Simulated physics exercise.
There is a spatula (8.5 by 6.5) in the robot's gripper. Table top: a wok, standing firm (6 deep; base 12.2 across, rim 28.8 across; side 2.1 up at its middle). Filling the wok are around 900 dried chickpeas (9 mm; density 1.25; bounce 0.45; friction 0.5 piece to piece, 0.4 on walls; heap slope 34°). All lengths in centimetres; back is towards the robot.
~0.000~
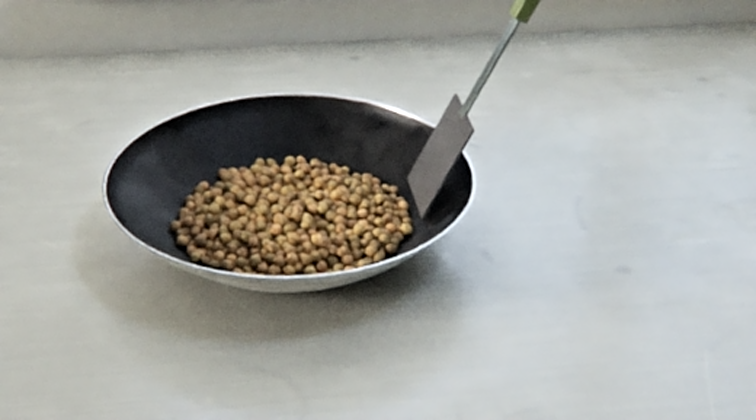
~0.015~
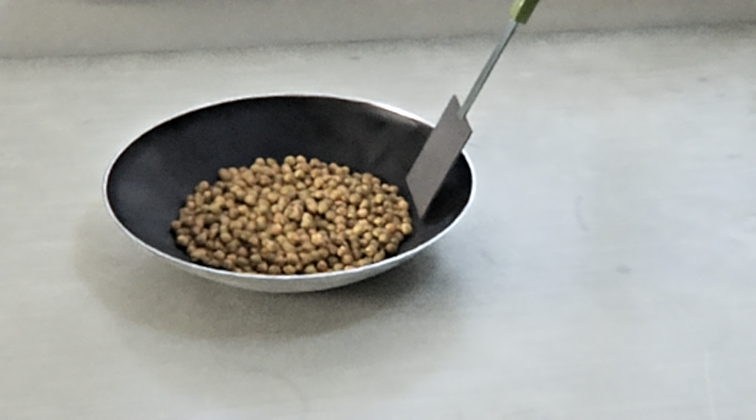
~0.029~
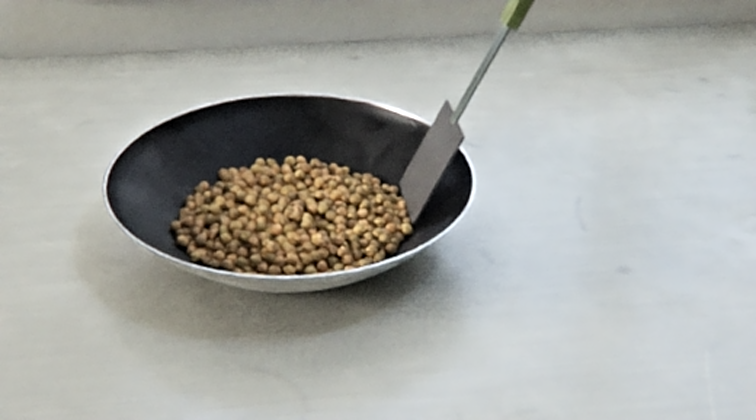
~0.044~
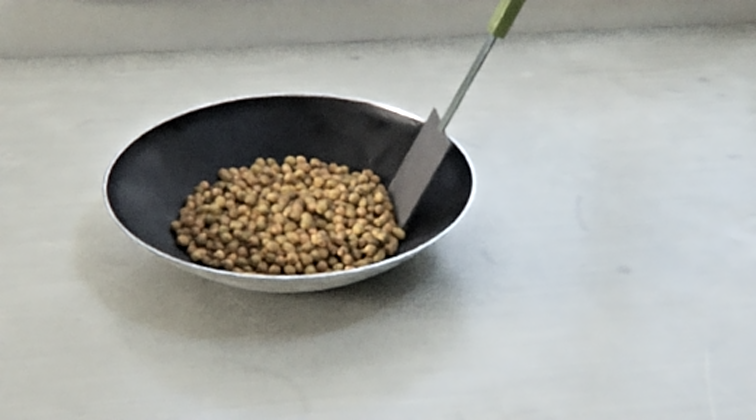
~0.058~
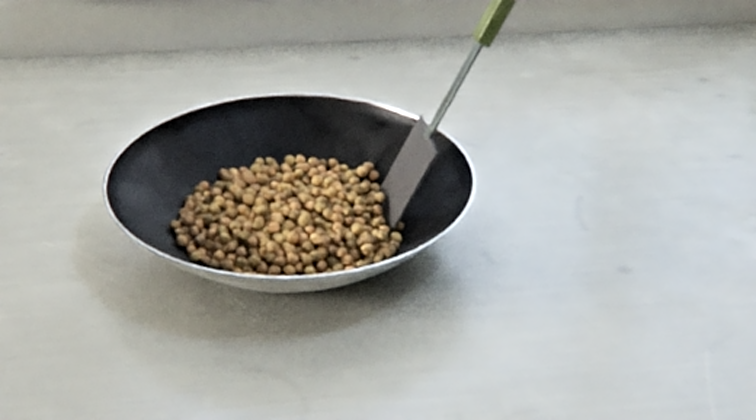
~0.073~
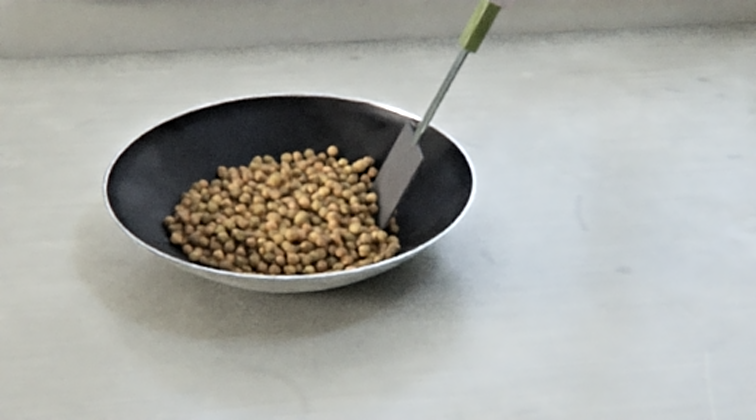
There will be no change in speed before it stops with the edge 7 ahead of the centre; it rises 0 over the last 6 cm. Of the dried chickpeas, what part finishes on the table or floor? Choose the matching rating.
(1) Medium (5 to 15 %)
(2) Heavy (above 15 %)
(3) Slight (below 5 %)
(3) Slight (below 5 %).
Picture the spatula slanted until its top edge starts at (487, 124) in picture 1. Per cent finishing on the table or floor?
Roughly 0 percent ends on the table or floor.
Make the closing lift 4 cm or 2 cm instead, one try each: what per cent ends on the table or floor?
About 5 and 0 per cent.
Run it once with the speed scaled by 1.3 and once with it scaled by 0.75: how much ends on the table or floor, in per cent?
Near 5 and near 0 percent respectively.
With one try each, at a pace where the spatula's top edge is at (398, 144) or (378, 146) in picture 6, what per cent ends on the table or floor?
Roughly 5 per cent, then roughly 15 per cent.
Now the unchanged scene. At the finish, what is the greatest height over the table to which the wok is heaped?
It reaches about 6.5 cm.
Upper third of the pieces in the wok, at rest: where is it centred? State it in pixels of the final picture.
I'd put it close to (172, 204).
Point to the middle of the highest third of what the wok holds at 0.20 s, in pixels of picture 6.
Centre: Approx. (211, 203) in the last view.
After 0.14 s, sloping 64°, highest piece 5 above the table; 900 in the wok.
After 0.20 s, sloping 64°, highest piece 5 above the table; 900 in the wok.
After 0.43 s, sloping 64°, highest piece 7 above the table; 882 in the wok, 15 on the table or floor, 3 on the blade or in flight.
After 1.48 s, sloping 64°, highest piece 6 above the table; 882 in the wok, 18 on the table or floor.
In the end, 882 in the wok, 18 on the table or floor. That is 2 % on the table or floor.
